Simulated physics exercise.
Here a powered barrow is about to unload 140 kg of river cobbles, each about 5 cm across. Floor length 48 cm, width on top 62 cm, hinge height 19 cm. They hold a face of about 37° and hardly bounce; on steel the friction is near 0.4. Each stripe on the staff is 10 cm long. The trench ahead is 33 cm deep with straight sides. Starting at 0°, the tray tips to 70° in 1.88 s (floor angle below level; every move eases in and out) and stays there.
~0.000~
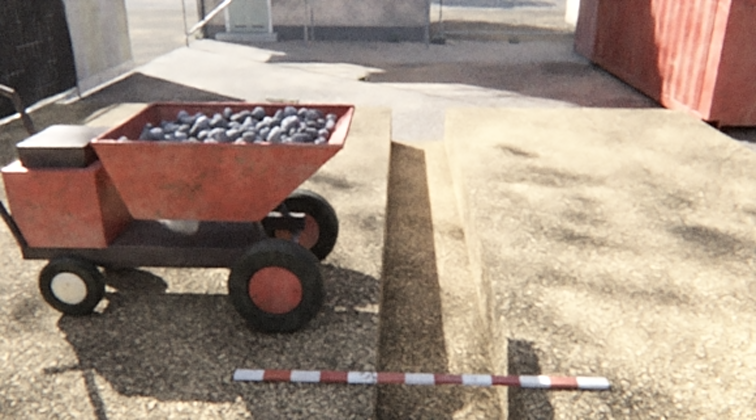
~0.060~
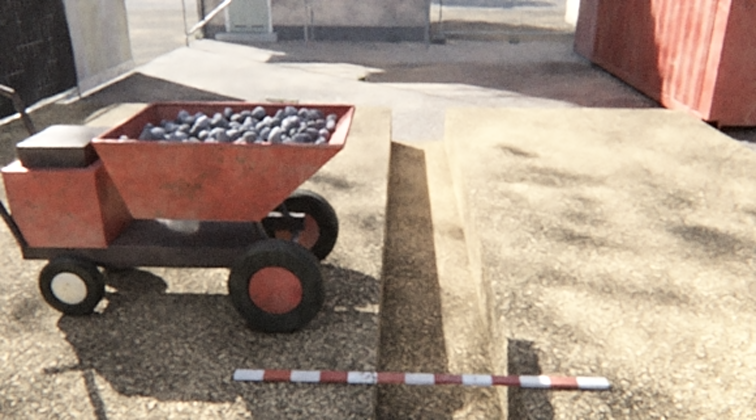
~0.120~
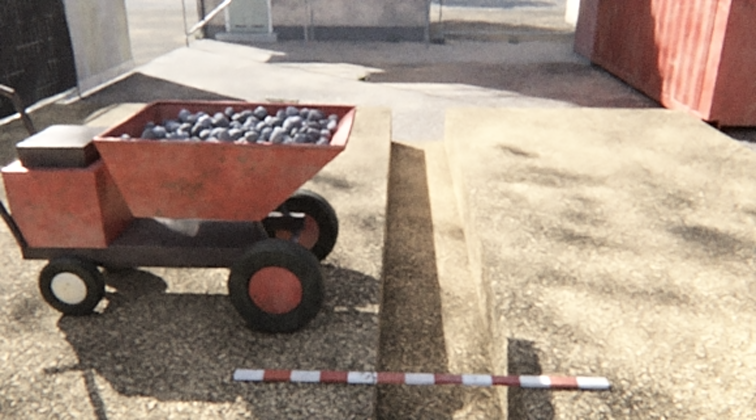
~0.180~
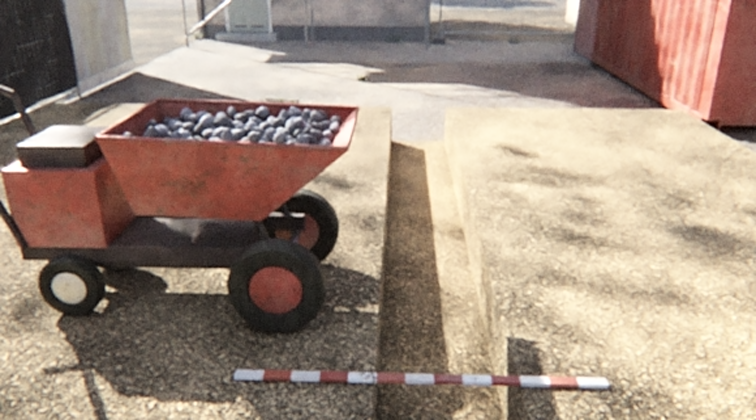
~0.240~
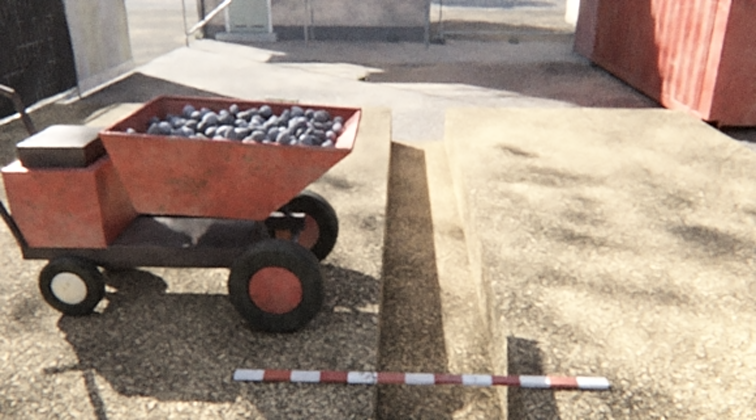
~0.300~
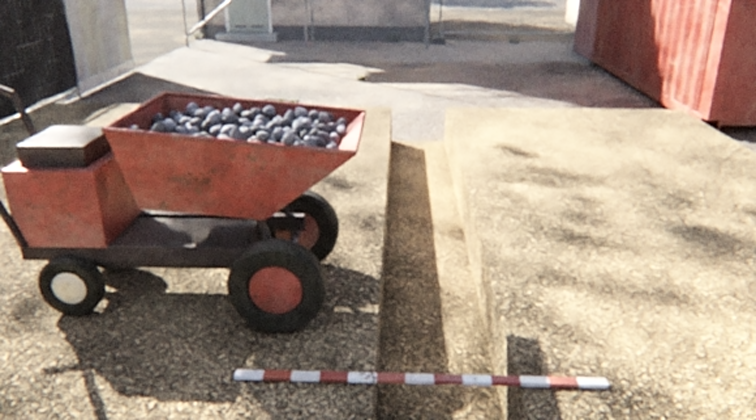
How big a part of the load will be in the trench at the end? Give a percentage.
Close to 84 in a hundred.
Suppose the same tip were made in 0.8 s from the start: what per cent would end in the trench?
It would be near 70 per cent.
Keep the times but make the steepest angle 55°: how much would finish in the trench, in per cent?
It would be near 75 per cent.
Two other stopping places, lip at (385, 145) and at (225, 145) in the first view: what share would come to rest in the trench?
Near 45 per cent from the first place, 80 from the second.
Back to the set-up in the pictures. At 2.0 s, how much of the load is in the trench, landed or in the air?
About 55 per cent by then.
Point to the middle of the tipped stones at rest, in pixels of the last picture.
Their middle is at about (462, 346).
After 1.4 s the floor is at 59°; 98 % in the tray, 2 % in the trench; the foremost stones are at (462, 265).
After 2.0 s the floor is at 70°; 34 % in the tray, 55 % in the trench, 11 % past the trench; the foremost stones are at (574, 290).
After 2.3 s the floor is at 70°; 8 % in the tray, 77 % in the trench, 16 % past the trench; the foremost stones are at (613, 277).
After 4.3 s the floor is at 70°; 0 % in the tray, 84 % in the trench, 16 % past the trench; the foremost stones are at (628, 276).
